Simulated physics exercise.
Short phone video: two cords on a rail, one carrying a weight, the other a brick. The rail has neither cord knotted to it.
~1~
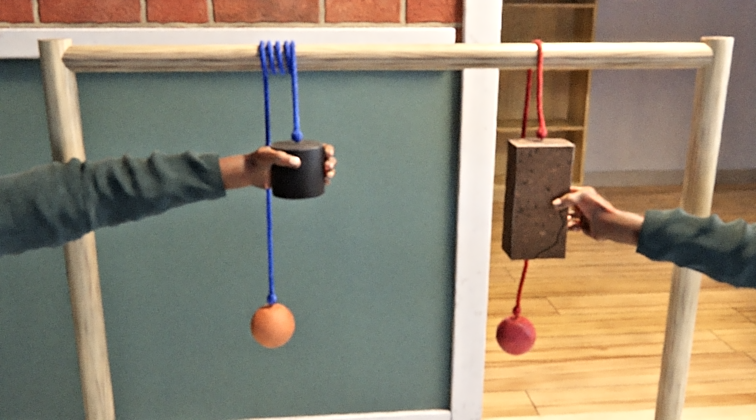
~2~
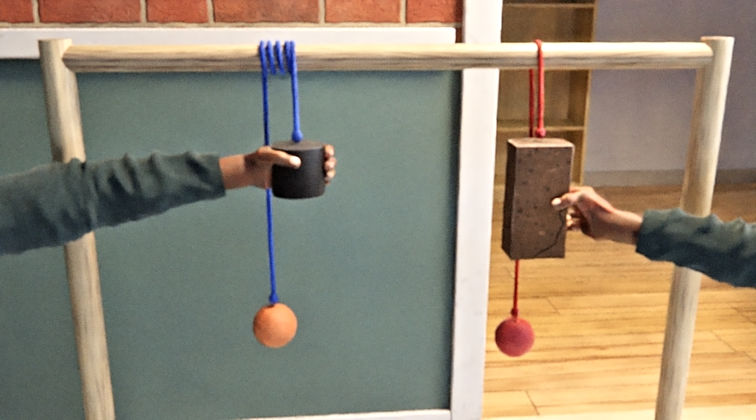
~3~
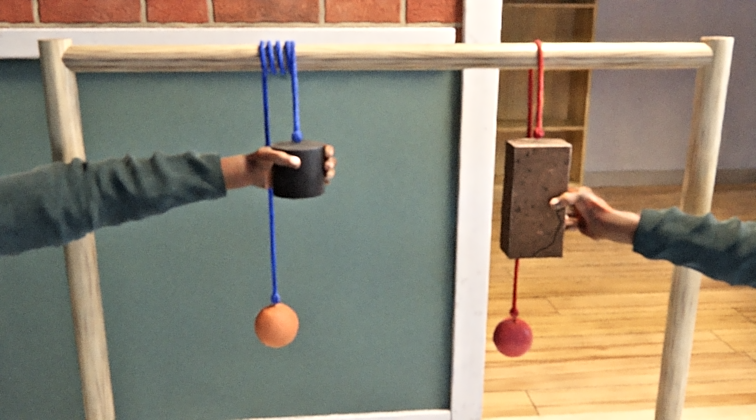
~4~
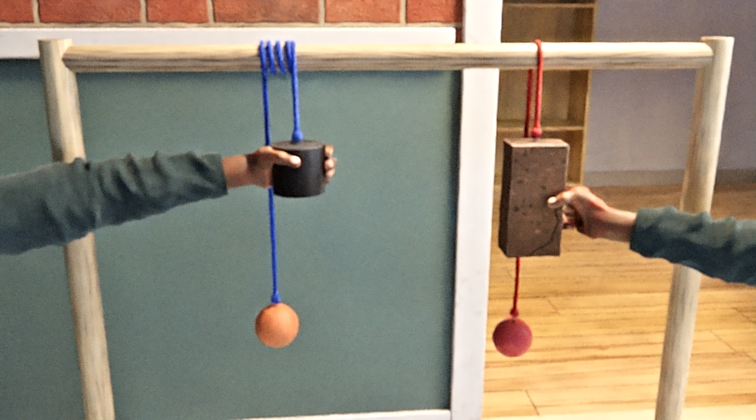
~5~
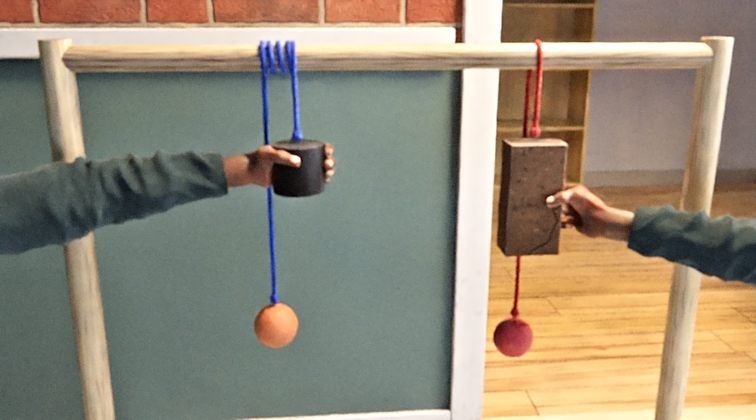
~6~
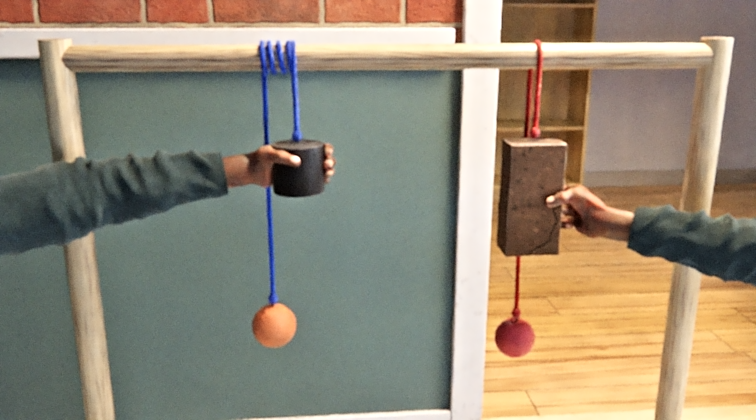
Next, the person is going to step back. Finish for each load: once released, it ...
The weight stays hanging; the brick drops.
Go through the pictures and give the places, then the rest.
The first frame shows weight (298, 169); brick (537, 199); left orange (273, 326); right apple (516, 335).
The second frame shows weight (298, 169); brick (536, 199).
The third frame shows weight (298, 169); brick (534, 199).
The fourth frame shows weight (298, 169); brick (532, 198).
The fifth frame shows weight (298, 168); brick (531, 197).
The sixth frame shows weight (298, 168); brick (531, 197); left cord wound several times round the rail; right cord only laid over the rail.
Then, 0.42 s after the last picture, weight hanging near (295, 165); brick dropping near (522, 337).
Then, 0.72 s after the last picture, weight hanging near (295, 164); brick on the floor.
At rest, weight hanging near (295, 160); brick on the floor. The weight keeps its height and the brick runs down to the floor.
